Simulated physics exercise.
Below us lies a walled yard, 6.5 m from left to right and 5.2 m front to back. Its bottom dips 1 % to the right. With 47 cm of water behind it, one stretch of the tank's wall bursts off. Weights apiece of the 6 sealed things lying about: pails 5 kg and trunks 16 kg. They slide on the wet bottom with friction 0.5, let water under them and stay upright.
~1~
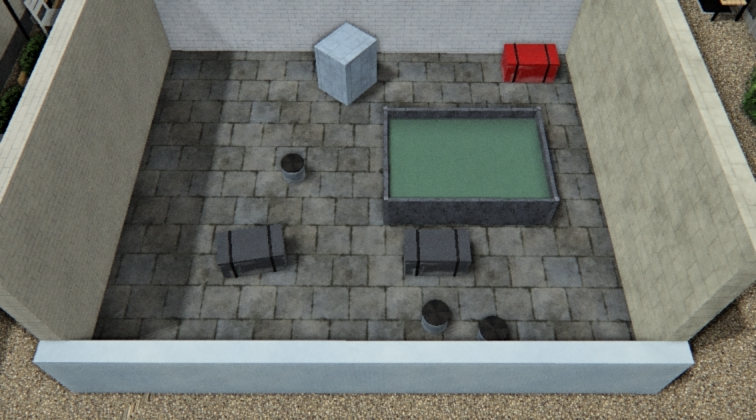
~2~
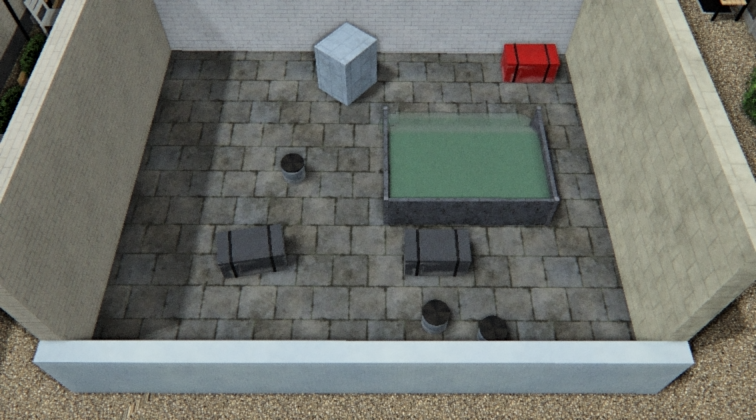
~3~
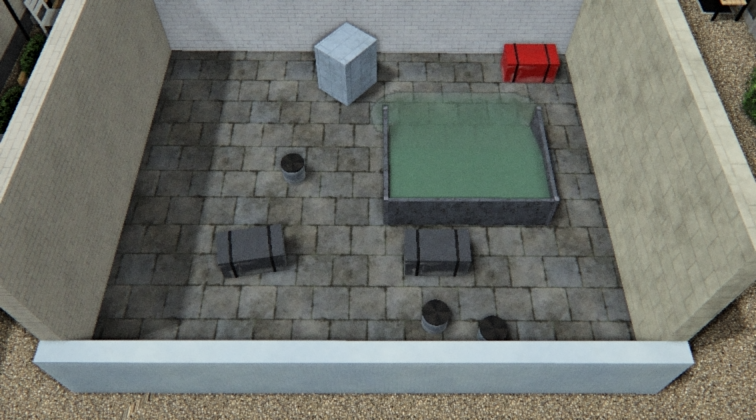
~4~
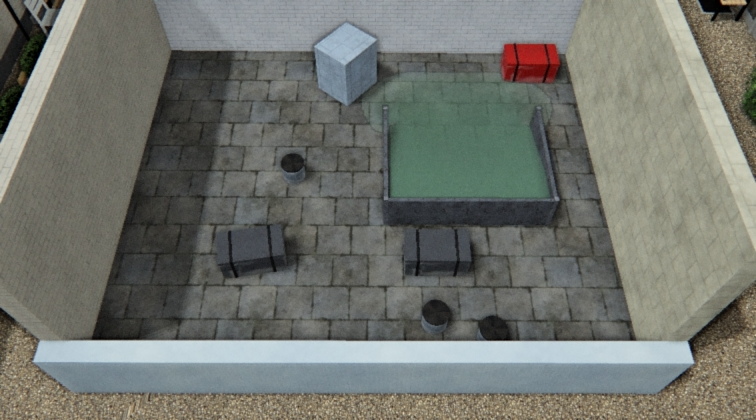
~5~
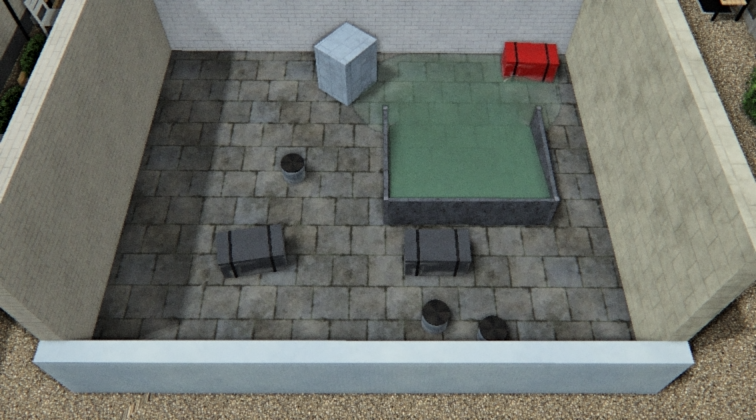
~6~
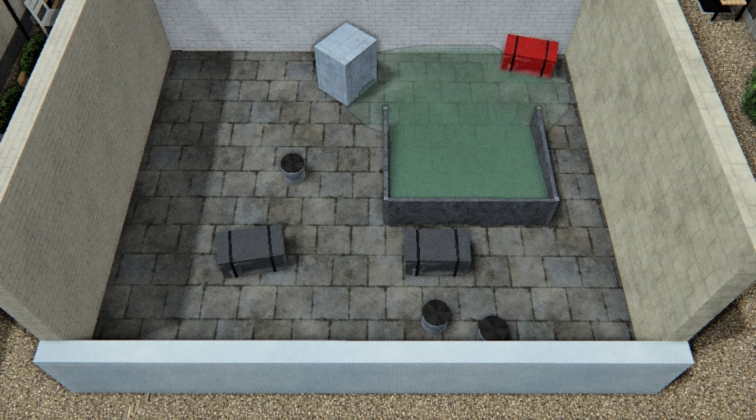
The clip opens on a walled, paved yard holding a tank of green water, a pale block, dark and red trunks, and pails. The tank's far wall gives way, and water spreads out behind it toward the back wall, reaching the red trunk, which shifts slightly while everything else stays put.
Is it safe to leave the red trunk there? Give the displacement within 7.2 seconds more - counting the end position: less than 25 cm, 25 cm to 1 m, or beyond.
The red trunk travels far.
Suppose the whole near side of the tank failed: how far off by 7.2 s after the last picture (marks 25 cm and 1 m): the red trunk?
In that case the red trunk gets carried off.
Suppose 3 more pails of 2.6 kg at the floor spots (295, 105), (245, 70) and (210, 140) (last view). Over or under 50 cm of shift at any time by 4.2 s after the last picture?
In that order: Short of it, past it, short of it.
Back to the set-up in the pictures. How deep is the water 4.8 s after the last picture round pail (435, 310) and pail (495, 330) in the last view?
About 2 and 5 cm.
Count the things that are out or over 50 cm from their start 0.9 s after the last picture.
0 of them.
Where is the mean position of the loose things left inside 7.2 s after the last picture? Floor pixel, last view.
Around (351, 256).
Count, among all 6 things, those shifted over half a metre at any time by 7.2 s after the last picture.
3 of them.
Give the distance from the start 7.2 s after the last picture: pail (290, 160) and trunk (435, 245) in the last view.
In turn: 0 cm, 30 cm.
Then, 0.9 s after the last picture the red trunk is near (551, 36), 0.3 m from its start, afloat; 1 afloat.
Then, 2.8 s after the last picture the red trunk is near (565, 146), 1.9 m from its start, afloat; 1 afloat.
Then, 4.8 s after the last picture the red trunk is near (568, 314), 4.4 m from its start, afloat; 1 afloat.
Then, 7.2 s after the last picture the red trunk is near (391, 289), 4.6 m from its start, afloat; 2 afloat.
